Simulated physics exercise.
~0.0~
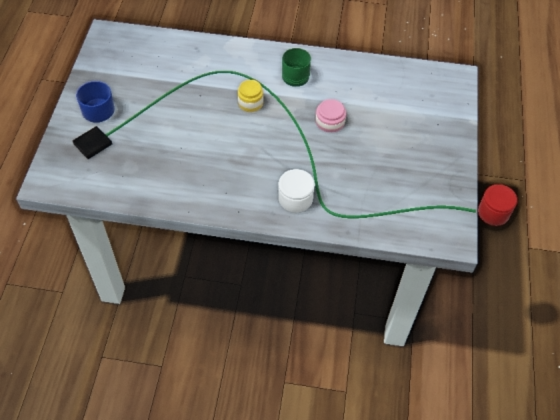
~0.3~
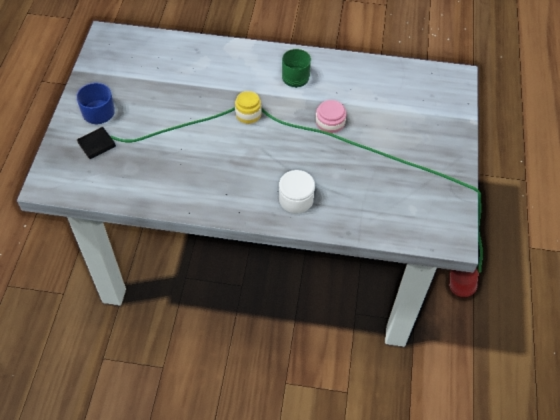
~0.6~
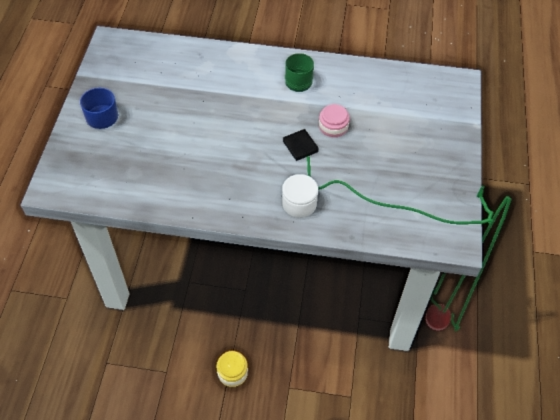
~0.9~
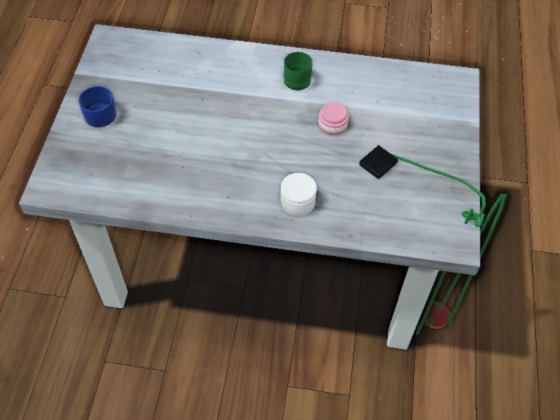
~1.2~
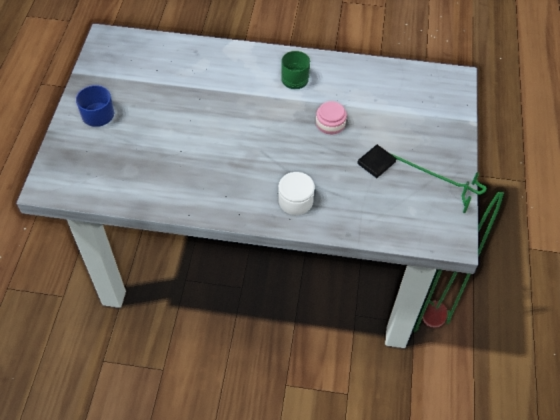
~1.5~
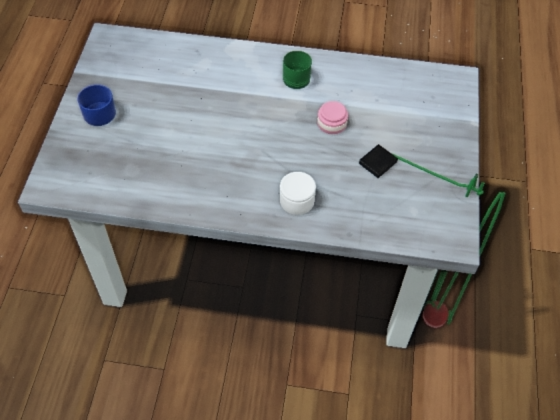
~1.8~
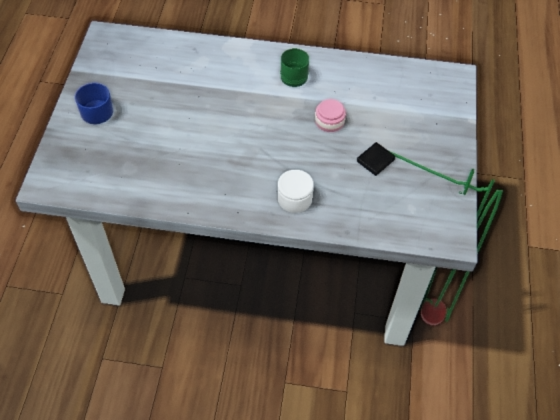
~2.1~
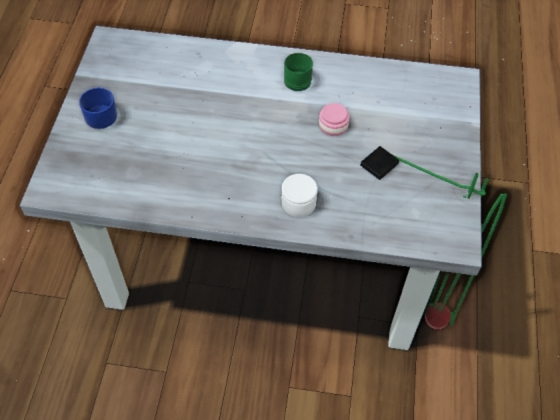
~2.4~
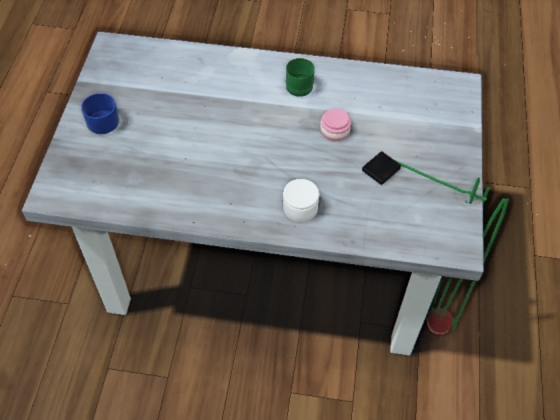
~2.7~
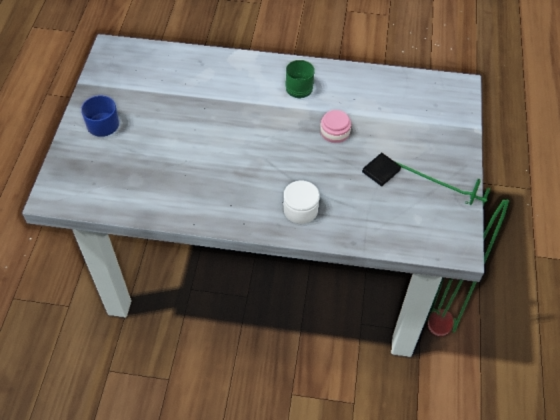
On a pale wooden table, a falling red object pulling a green cord, sweeping a yellow jar off and dragging a black block rightward before it stops.
